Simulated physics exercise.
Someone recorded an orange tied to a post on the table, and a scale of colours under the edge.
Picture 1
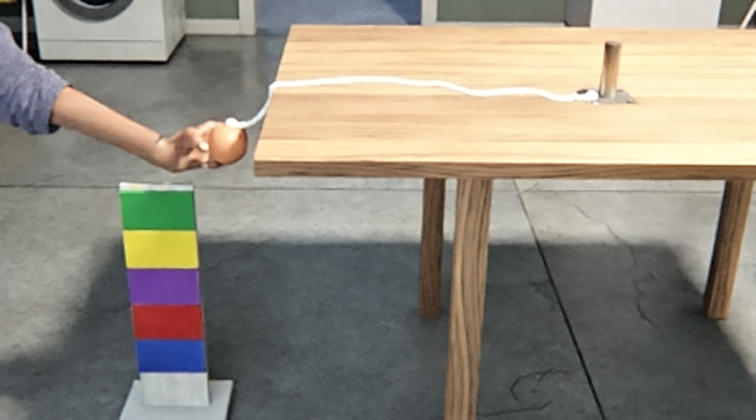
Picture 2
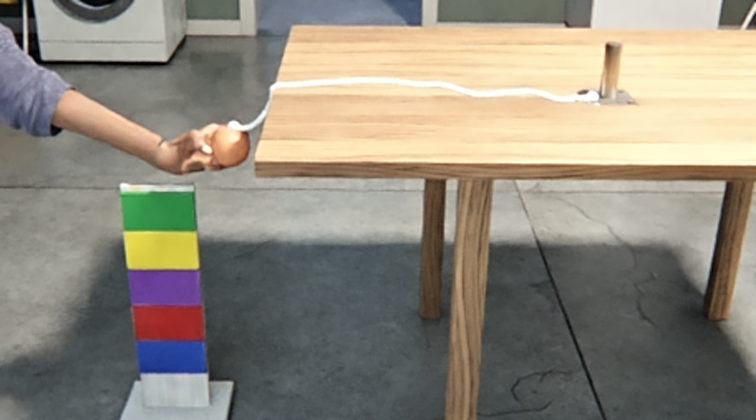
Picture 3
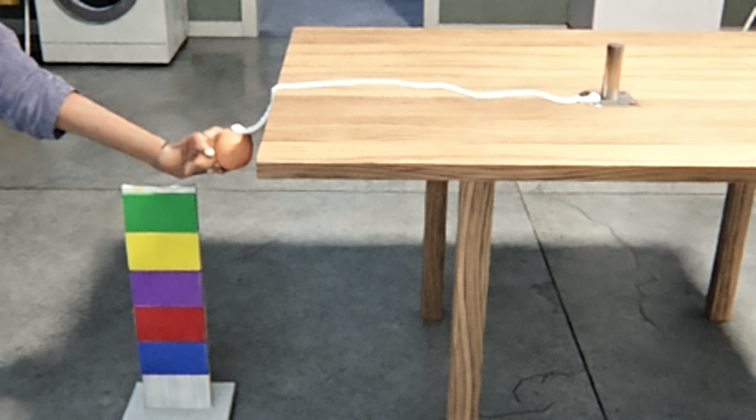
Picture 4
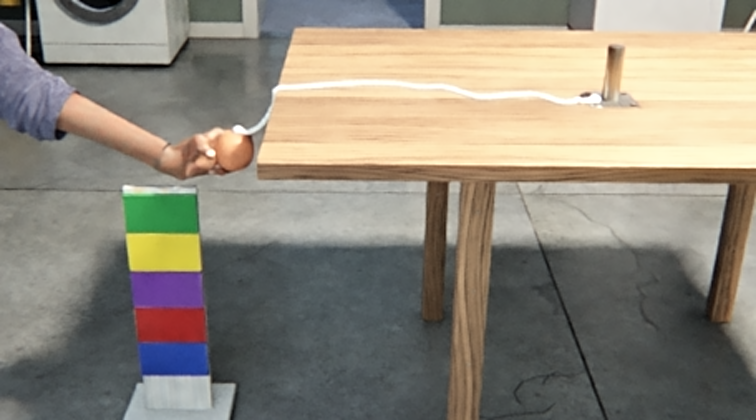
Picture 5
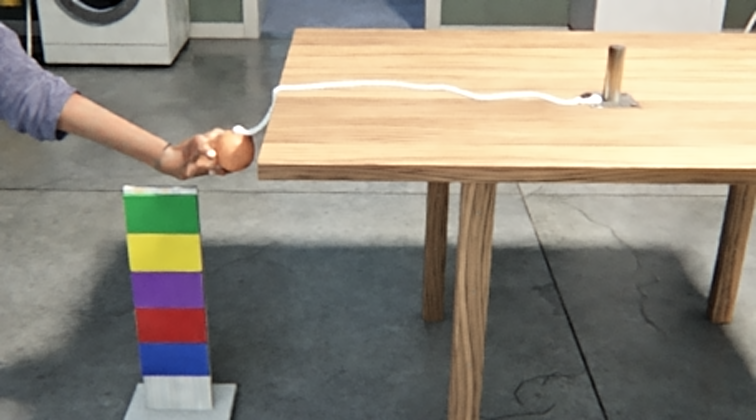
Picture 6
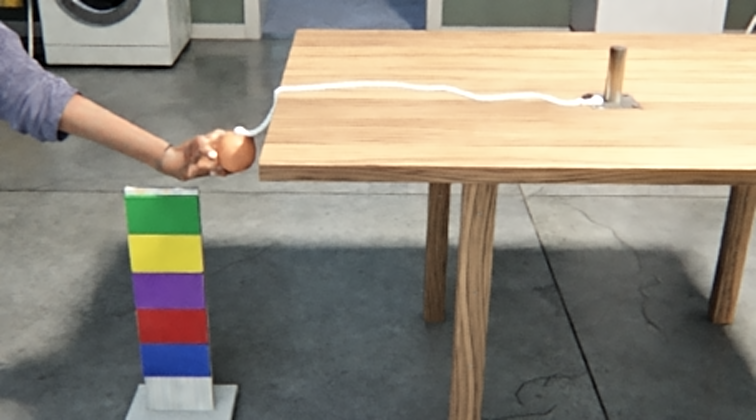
Hand holding an orange tied by white cord to a post on a wooden table, beside a coloured scale, barely moving.
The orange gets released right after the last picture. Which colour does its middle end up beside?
Green.
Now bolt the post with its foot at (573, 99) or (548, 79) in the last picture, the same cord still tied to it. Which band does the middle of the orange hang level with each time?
The first case gives yellow, the second gives yellow.
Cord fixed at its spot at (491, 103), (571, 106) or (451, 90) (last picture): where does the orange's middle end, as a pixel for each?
(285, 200); (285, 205); (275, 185).
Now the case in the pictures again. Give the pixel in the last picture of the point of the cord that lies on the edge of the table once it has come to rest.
The point sits close to (313, 88).
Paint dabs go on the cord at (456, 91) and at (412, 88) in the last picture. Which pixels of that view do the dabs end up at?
End points: Roughly (425, 95); roughly (377, 94).
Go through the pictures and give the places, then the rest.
The first frame shows orange (228, 144); green (157, 212); yellow (161, 250); purple (164, 287); red (167, 323); blue (171, 358).
The second frame shows orange (230, 147); cord through (566, 100) (497, 94) (434, 85) (362, 81) (288, 86).
The third frame shows orange (233, 150).
The fourth frame shows orange (235, 151); cord through (569, 103) (500, 96) (436, 87) (364, 84) (291, 88).
The fifth frame shows orange (235, 151).
The sixth frame shows orange (236, 152); cord through (571, 104) (502, 98) (438, 89) (366, 85) (293, 90).
Early on, orange near (310, 199); level with green.
Midway, orange near (288, 213); level with green.
Finally, orange near (287, 214); level with green. Its middle rests at the green band.
